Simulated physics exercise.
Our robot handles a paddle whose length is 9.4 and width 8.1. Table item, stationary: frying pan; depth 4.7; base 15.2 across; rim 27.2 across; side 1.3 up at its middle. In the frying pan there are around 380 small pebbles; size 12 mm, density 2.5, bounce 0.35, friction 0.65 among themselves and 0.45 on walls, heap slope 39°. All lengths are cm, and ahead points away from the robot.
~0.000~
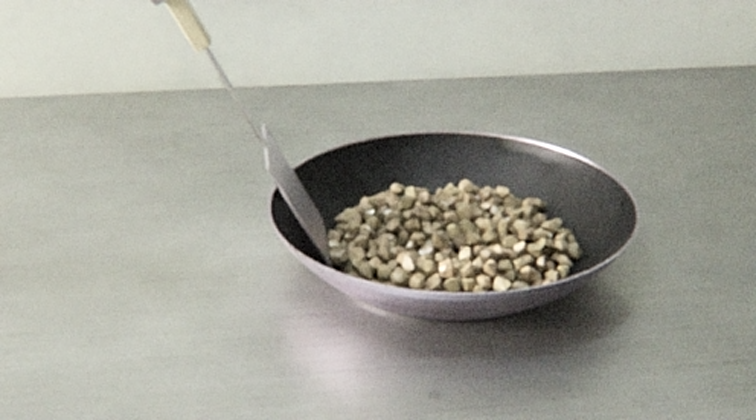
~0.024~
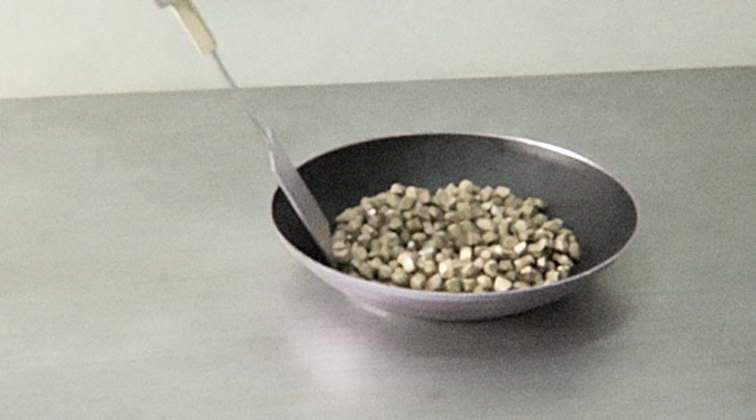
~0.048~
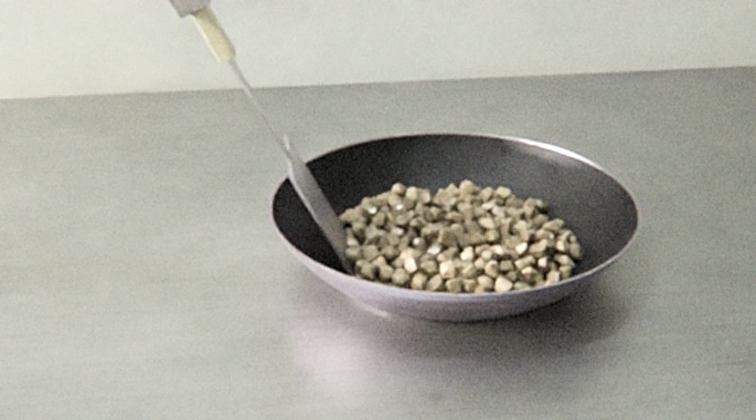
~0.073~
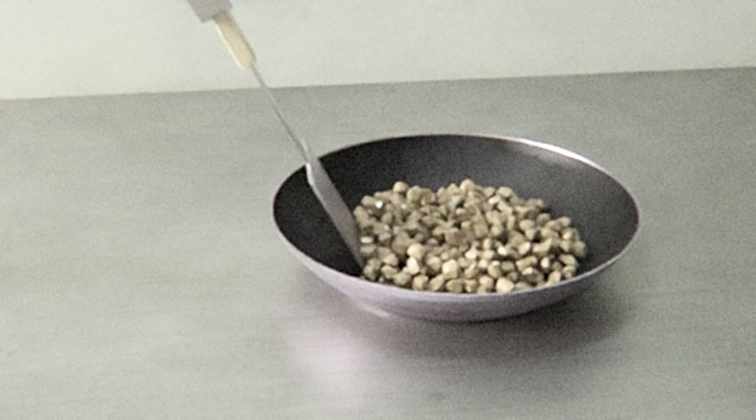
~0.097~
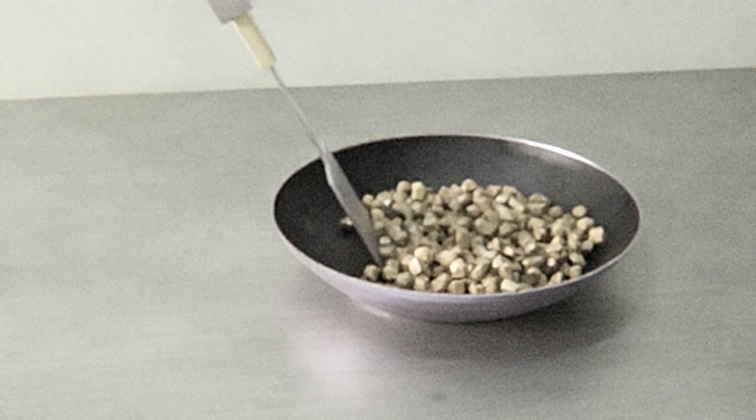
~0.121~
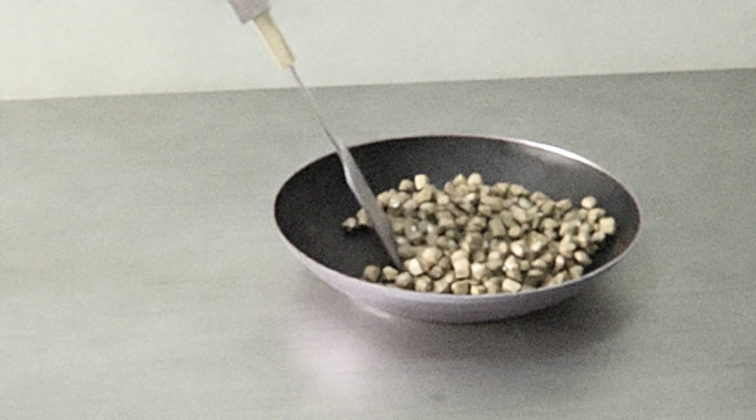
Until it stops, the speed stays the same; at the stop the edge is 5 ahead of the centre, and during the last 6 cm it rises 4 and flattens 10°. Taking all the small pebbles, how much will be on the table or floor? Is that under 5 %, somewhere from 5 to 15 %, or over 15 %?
It is under 5 %.
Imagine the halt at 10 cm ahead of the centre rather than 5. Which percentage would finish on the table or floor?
Then about 30 per cent.
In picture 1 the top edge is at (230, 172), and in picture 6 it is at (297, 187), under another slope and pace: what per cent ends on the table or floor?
It works out to about 0 %, more or less.
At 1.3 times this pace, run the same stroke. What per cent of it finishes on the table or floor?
That comes to some 0 per cent, roughly.
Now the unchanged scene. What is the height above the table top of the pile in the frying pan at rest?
Roughly 6.0 cm.
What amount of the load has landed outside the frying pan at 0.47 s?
Share at that moment: About 2 %.
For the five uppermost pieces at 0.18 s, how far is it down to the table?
5 cm or so.
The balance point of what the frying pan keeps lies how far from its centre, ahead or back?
5.0 cm ahead.
By 0.18 s, sloping 63°, highest piece 5 above the table; 376 in the frying pan.
By 0.24 s, sloping 57°, highest piece 6 above the table; 373 in the frying pan, 3 on the blade or in flight.
By 0.47 s, sloping 53°, highest piece 6 above the table; 370 in the frying pan, 6 on the table or floor.
By 1.52 s, sloping 53°, highest piece 6 above the table; 370 in the frying pan, 6 on the table or floor.
Final count, 370 in the frying pan, 6 on the table or floor. That is 2 % on the table or floor.
